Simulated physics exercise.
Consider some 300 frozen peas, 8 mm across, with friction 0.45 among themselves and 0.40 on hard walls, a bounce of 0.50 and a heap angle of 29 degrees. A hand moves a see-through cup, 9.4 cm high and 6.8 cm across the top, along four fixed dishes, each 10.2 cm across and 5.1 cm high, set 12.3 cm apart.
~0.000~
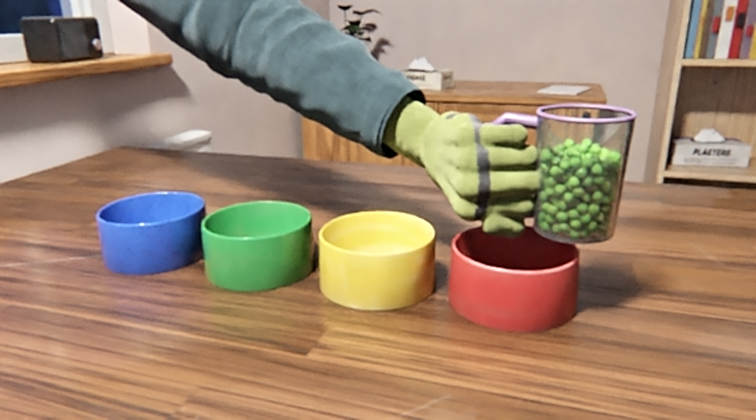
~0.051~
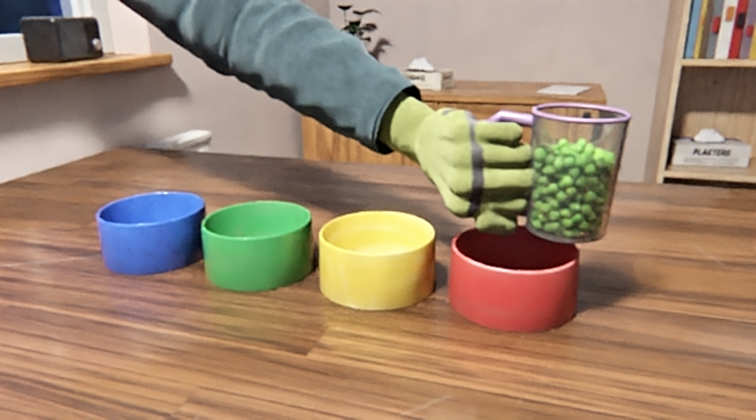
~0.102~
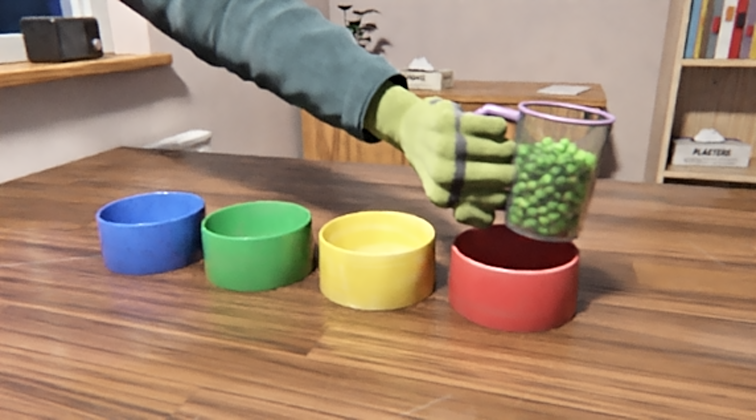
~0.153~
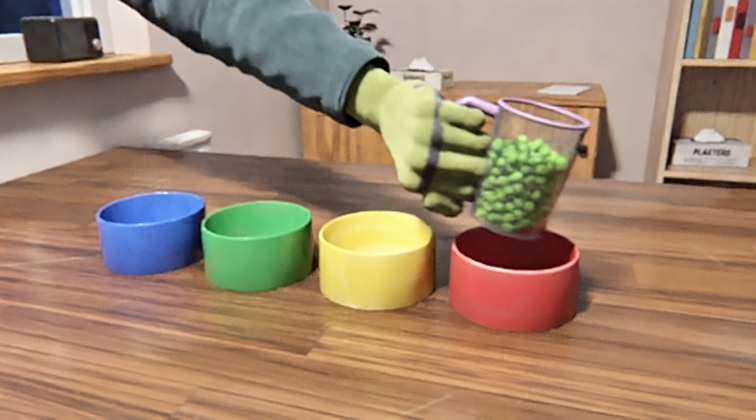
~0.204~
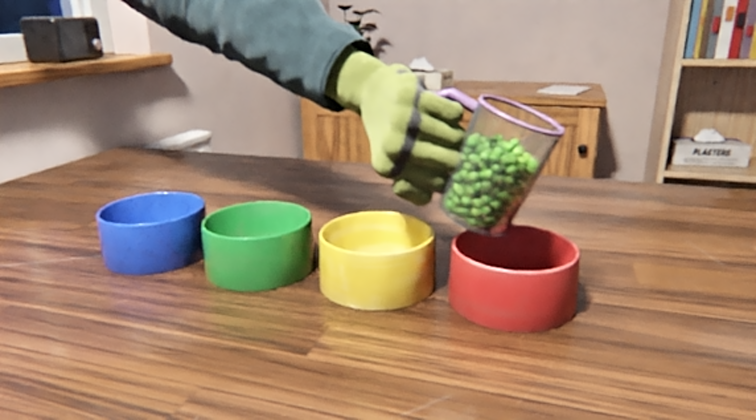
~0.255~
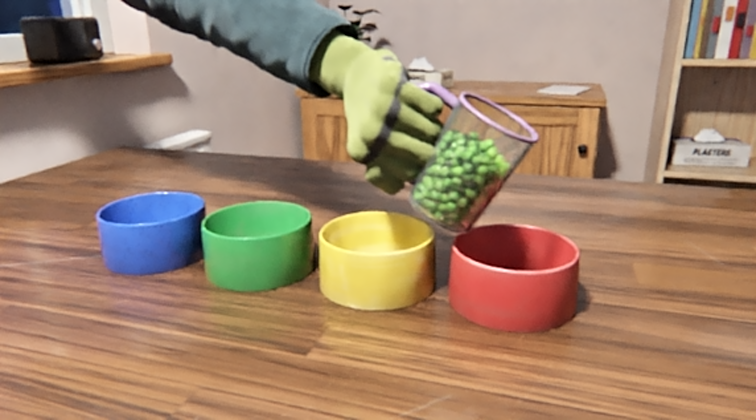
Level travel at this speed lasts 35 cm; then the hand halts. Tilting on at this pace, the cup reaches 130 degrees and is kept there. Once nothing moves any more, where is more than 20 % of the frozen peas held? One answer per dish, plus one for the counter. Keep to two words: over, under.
In the end red dish: It will be left with one in five or fewer. Blue dish: It will be left with one in five or fewer. Green dish: It will be left with more than one in five. Yellow dish: It will be left with one in five or fewer. Counter: It will be left with one in five or fewer.
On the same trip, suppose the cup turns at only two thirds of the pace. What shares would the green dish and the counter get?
Then green ends at 100 and the counter at 0.
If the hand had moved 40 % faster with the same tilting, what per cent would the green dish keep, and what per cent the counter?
Green: 100; counter: 0.
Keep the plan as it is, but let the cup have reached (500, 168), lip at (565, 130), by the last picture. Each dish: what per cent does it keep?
Red 0, blue 0, green 100, yellow 0.
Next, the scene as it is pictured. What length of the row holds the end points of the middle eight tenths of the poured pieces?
Close to 6 centimetres along the dishes.
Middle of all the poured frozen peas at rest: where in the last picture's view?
Est. centre at rest: (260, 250) px.
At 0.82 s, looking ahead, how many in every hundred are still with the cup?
Roughly 90 percent.
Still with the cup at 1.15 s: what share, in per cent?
About 10 percent.
Then, at 0.59 s, tilt 78 degrees; cup holds 100 %.
Then, at 0.82 s, tilt 112 degrees; cup holds 90 %, green 5 %.
After 1.15 s, tilt 130 degrees; cup holds 10 %, green 85 %.
At rest (1.7 s), red 0 %, blue 0 %, green 100 %, yellow 0 %, counter 0 %.
